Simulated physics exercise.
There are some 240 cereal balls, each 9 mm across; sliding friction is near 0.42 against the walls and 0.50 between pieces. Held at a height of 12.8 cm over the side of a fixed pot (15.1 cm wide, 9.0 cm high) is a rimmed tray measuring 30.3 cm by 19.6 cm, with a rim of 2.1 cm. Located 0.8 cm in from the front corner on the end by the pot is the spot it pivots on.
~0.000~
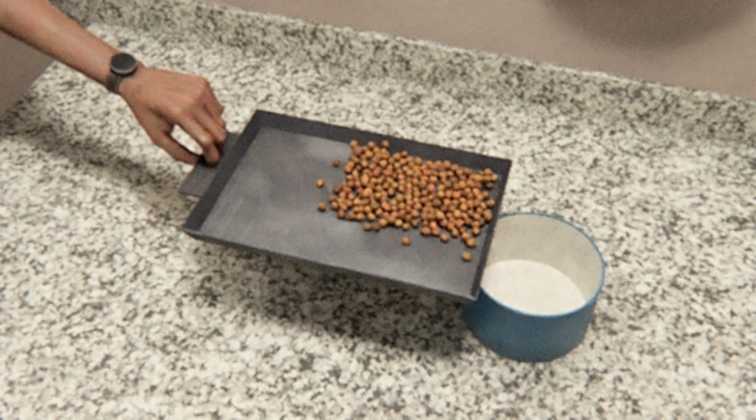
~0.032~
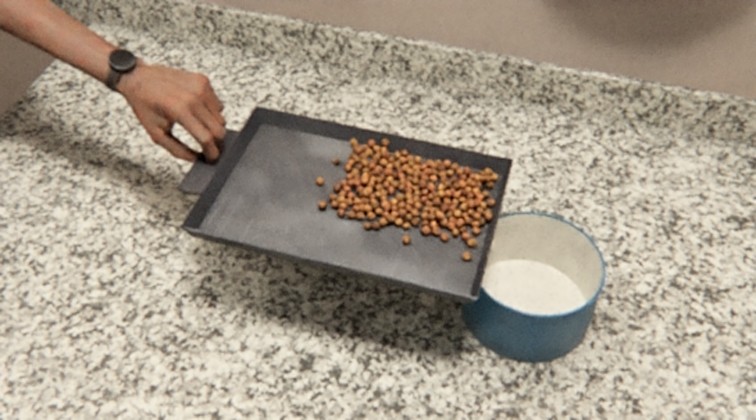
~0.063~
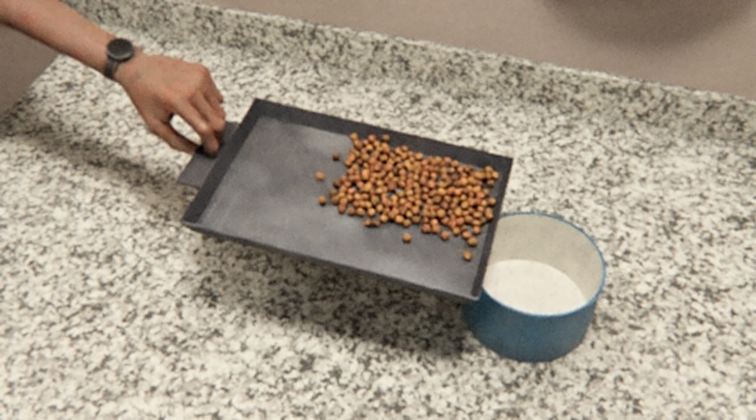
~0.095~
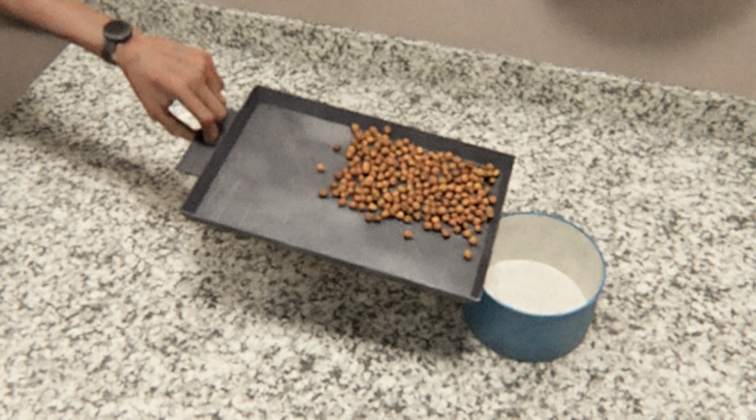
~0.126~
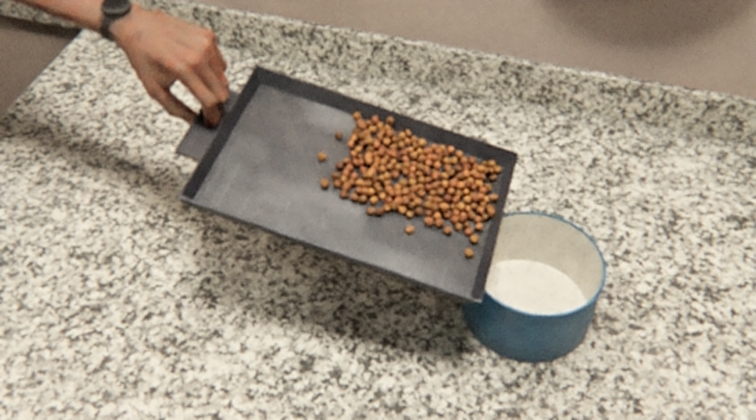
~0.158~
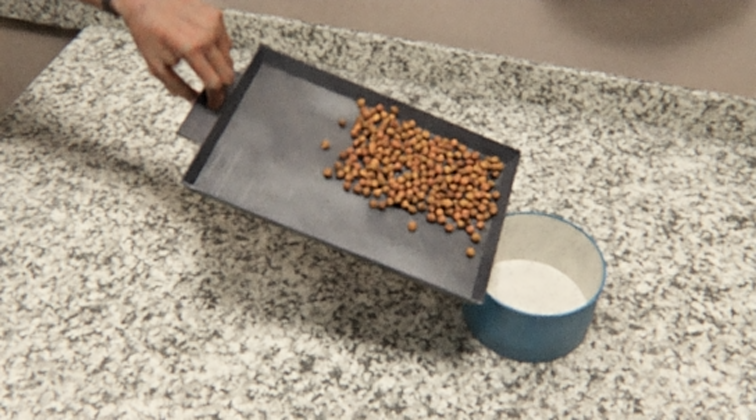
On a speckled stone counter, a hand wearing a dark watch raised the left end of a black tray, slowly then faster, tilting its small brown balls toward a blue pot at right.
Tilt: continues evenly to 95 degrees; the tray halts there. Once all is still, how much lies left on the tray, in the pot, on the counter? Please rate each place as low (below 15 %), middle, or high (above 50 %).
Tray: Low, pot: Middle, counter: High.
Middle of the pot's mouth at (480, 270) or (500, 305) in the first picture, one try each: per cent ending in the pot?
Close to 5 in a hundred, then close to 75 in a hundred.
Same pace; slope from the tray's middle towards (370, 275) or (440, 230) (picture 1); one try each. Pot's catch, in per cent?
0 and 70 %.
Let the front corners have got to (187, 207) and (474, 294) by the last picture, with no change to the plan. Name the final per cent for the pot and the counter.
You'd end with pot at 0 and counter at 100.
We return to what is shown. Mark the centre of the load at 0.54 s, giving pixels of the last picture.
Load centre est.: (520, 249) px.
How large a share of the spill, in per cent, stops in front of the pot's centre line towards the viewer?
I'd put it at around 100 per cent.
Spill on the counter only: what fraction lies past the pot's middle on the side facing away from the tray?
Share: Around 80 %.
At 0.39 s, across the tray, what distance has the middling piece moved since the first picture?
It has moved some 3 cm from its start.
Then, at 0.39 s, tilt 58 degrees; the tray holds 100 %, the pot 0 %.
Then, at 0.54 s, tilt 84 degrees; the tray holds 90 %, the pot 0 %.
After 0.81 s, tilt 95 degrees; the tray holds 0 %, the pot 30 %.
In the end, at 1.5 s, tray 0 %, pot 30 %, counter 70 %.
